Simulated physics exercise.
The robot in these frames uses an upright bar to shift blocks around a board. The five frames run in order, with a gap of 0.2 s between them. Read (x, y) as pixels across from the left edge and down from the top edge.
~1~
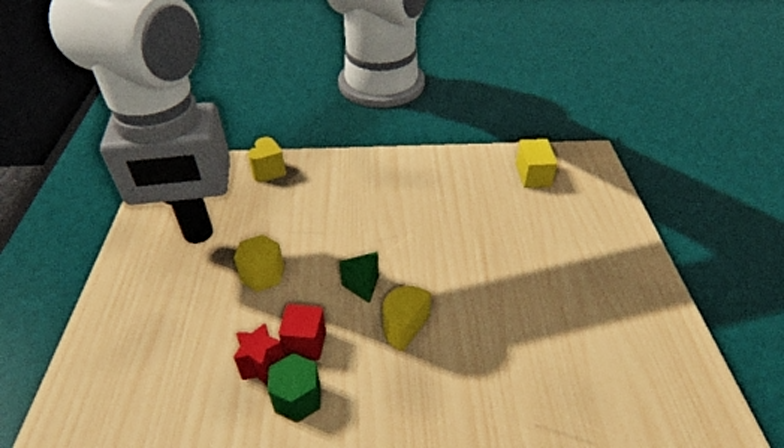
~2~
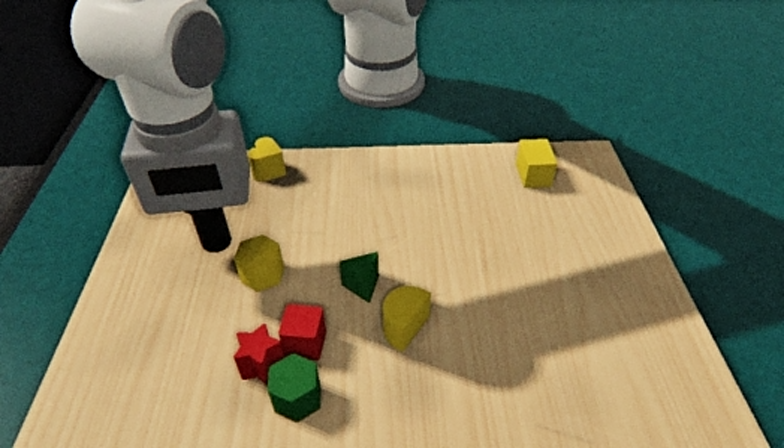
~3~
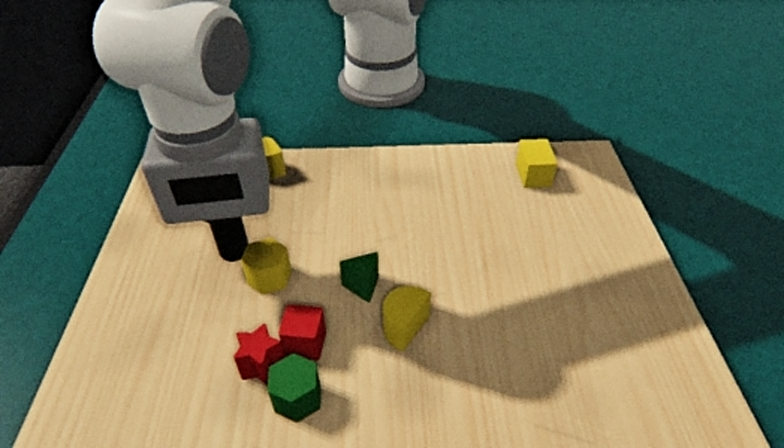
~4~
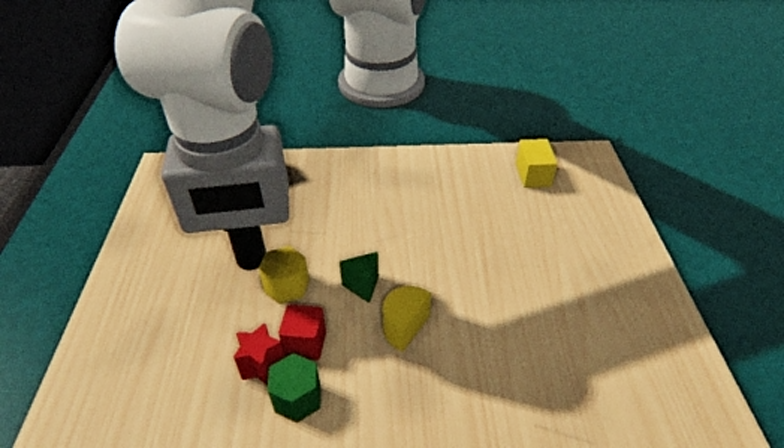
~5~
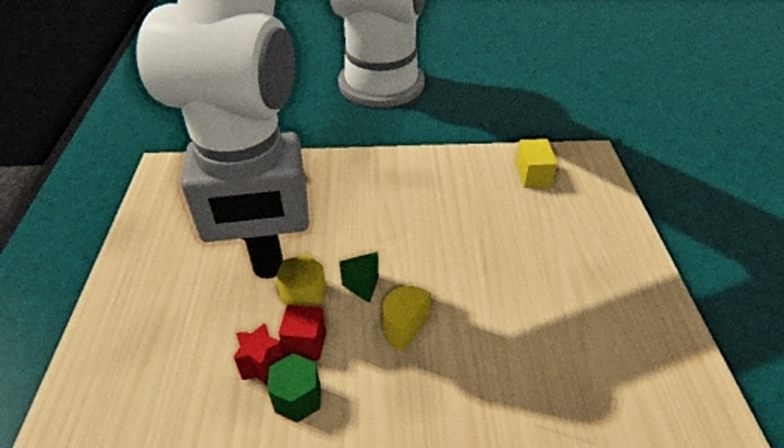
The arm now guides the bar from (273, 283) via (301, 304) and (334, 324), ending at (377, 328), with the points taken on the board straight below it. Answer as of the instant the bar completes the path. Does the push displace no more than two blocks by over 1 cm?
Answer: Yes.
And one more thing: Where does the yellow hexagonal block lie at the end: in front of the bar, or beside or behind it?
The bar still pushes it.
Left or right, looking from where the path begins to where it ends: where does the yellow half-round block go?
Pushed left.
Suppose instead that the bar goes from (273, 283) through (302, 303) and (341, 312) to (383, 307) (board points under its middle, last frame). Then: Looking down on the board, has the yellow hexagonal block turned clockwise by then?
Going by the path, yes.
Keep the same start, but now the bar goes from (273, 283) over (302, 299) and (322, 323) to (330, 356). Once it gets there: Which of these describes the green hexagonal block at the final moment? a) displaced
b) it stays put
That would be a.
On the path given first. One third of the way, bar at (299, 290); yellow hexagonal block at (334, 290).
Two thirds of the way, bar at (333, 310); yellow hexagonal block at (371, 305); red square piece at (304, 324), turned 15° clockwise; yellow half-round block at (414, 306), turned 15° anticlockwise.
At the end, bar at (377, 314); yellow hexagonal block at (415, 314); red square piece at (304, 324), turned 15° clockwise; green triangular block unmoved; yellow half-round block at (460, 311), turned 40° anticlockwise.
